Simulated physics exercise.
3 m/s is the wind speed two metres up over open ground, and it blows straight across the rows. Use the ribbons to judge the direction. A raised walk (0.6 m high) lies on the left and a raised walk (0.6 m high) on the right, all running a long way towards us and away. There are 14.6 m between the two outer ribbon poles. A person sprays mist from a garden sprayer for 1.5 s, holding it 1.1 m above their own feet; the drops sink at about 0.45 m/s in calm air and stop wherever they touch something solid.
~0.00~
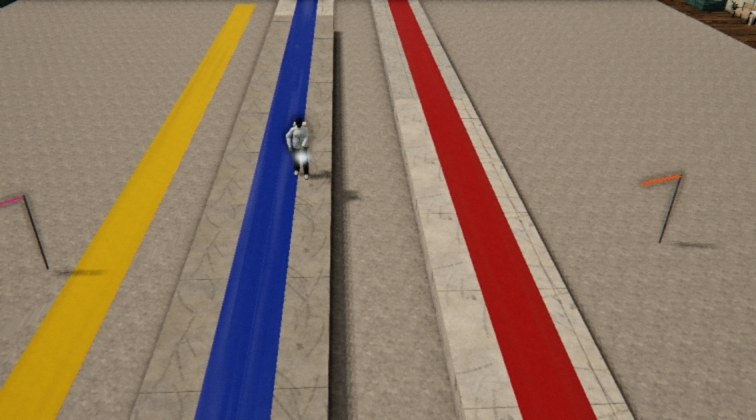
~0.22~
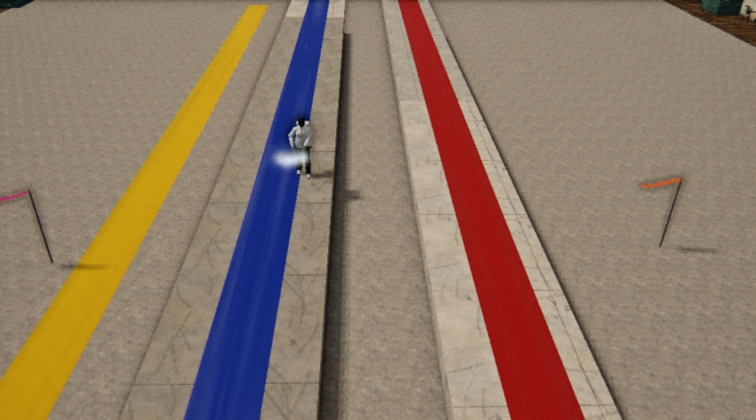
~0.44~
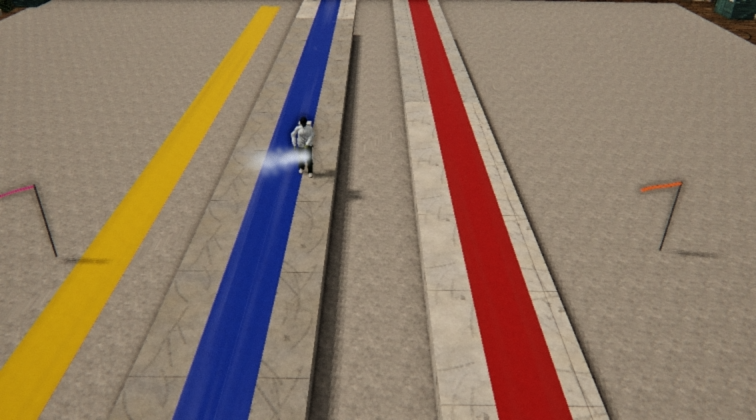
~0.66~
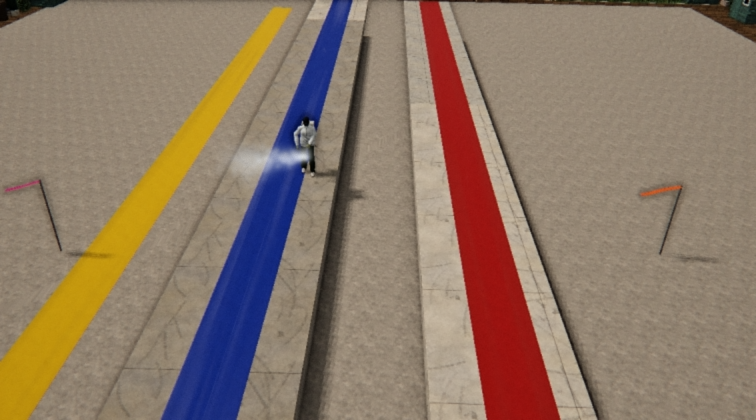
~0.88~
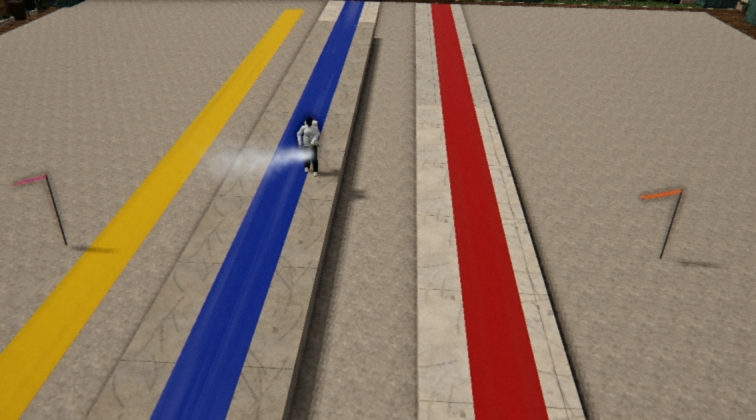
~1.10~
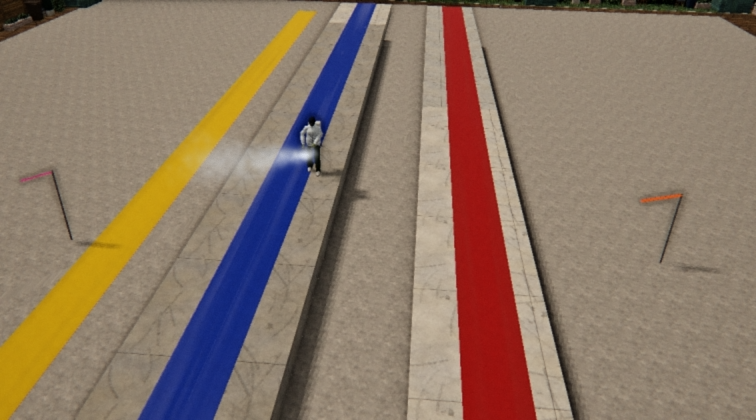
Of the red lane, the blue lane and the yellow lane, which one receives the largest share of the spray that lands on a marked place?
The yellow one.
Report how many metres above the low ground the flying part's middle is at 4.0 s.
I'd put it close to 0.6 metres up.
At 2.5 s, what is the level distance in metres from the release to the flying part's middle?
I'd put it at close to 4.0 metres.
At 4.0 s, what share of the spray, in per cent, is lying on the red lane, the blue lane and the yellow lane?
About 0 per cent red, 0 per cent blue and 15 per cent yellow.
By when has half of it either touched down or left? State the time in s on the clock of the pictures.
Around 3.8 seconds.
After 2.5 s, 93 % is in the air or yet to come; 0 % lies on the blue lane, 0 % on the red lane and 2 % on the yellow lane; the middle of what still flies is 0.8 m above the low ground, near (158, 173).
After 4.0 s, 46 % is in the air or yet to come; 0 % lies on the blue lane, 0 % on the red lane and 17 % on the yellow lane; the middle of what still flies is 0.5 m above the low ground, near (45, 177).
After 8.0 s, 7 % is in the air or yet to come; 0 % lies on the blue lane, 0 % on the red lane and 18 % on the yellow lane.
After 20.0 s, 0 % is in the air or yet to come; 0 % lies on the blue lane, 0 % on the red lane and 18 % on the yellow lane.
After 45.0 s, 0 % is in the air or yet to come; 0 % lies on the blue lane, 0 % on the red lane and 18 % on the yellow lane.
